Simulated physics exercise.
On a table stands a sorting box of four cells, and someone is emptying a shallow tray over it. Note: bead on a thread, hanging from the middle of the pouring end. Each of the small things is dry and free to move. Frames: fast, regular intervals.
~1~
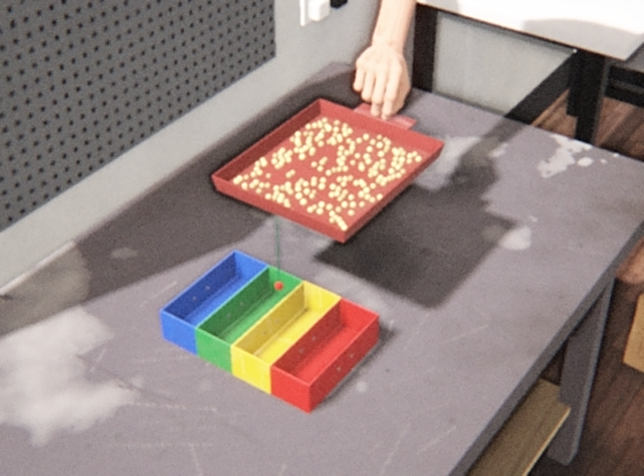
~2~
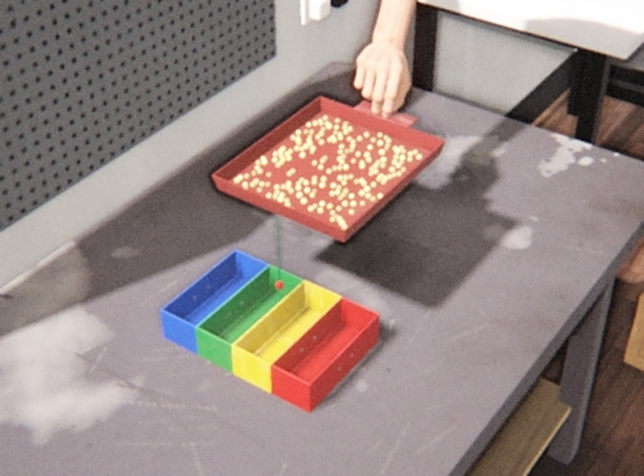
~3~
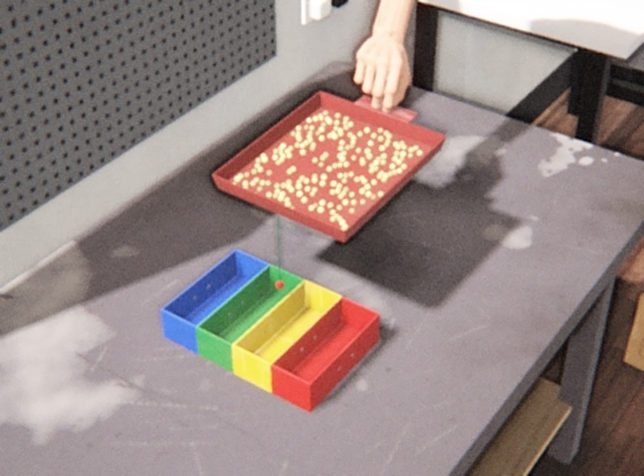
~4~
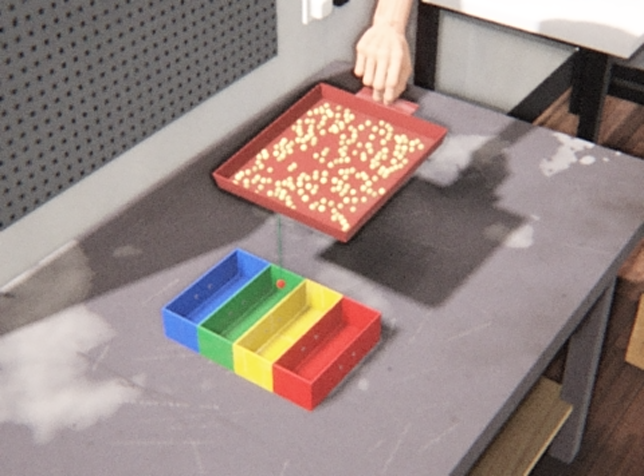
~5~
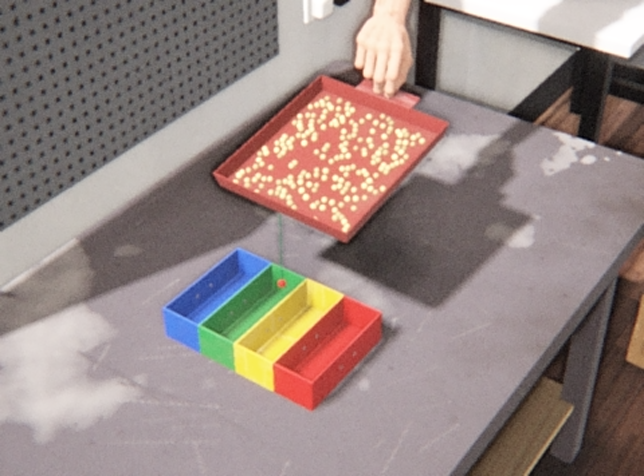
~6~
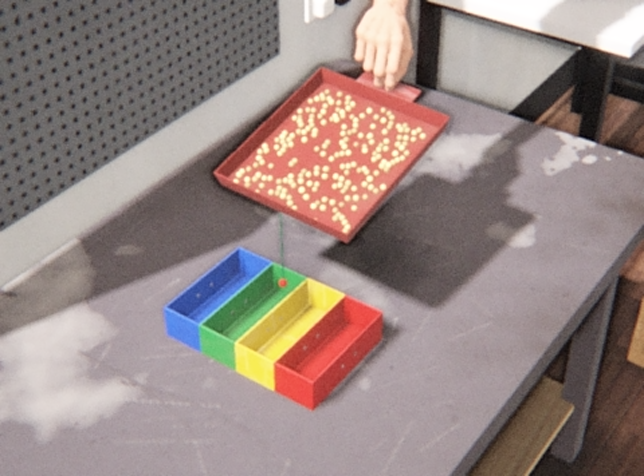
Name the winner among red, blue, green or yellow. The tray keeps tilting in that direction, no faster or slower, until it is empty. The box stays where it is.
Winner: Red.
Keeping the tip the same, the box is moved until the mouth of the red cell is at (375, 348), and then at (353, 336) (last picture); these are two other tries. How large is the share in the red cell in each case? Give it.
0 %, then 30 %.
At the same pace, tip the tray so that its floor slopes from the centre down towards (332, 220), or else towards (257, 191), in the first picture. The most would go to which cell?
First try: The red cell. Second try: The blue one.
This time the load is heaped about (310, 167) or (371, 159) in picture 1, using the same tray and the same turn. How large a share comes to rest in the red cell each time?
About 50 %, then about 70 %.
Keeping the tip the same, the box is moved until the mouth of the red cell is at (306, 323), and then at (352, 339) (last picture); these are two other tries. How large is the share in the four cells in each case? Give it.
60 % for the first, 100 % for the second.
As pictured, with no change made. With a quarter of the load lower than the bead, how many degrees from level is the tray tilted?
100°.
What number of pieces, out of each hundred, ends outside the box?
I'd say around 0 per cent.
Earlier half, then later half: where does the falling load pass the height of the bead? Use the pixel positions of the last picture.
The leading part at (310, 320), the rest of it at (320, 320).
Soon, tray tipped steeply; all on the tray.
A while on, tray tipped right over; nearly all on the tray; a stray few falling or outside the box.
Towards the end, tray tipped past a quarter turn; about half in the red cell; about a third in the yellow cell; a small part in the green cell; a stray few in the blue cell; a stray few falling or outside the box.
Finally, tray tipped past a quarter turn; about half in the red cell; about a third in the yellow cell; a small part in the green cell; a stray few in the blue cell; a stray few outside the box.
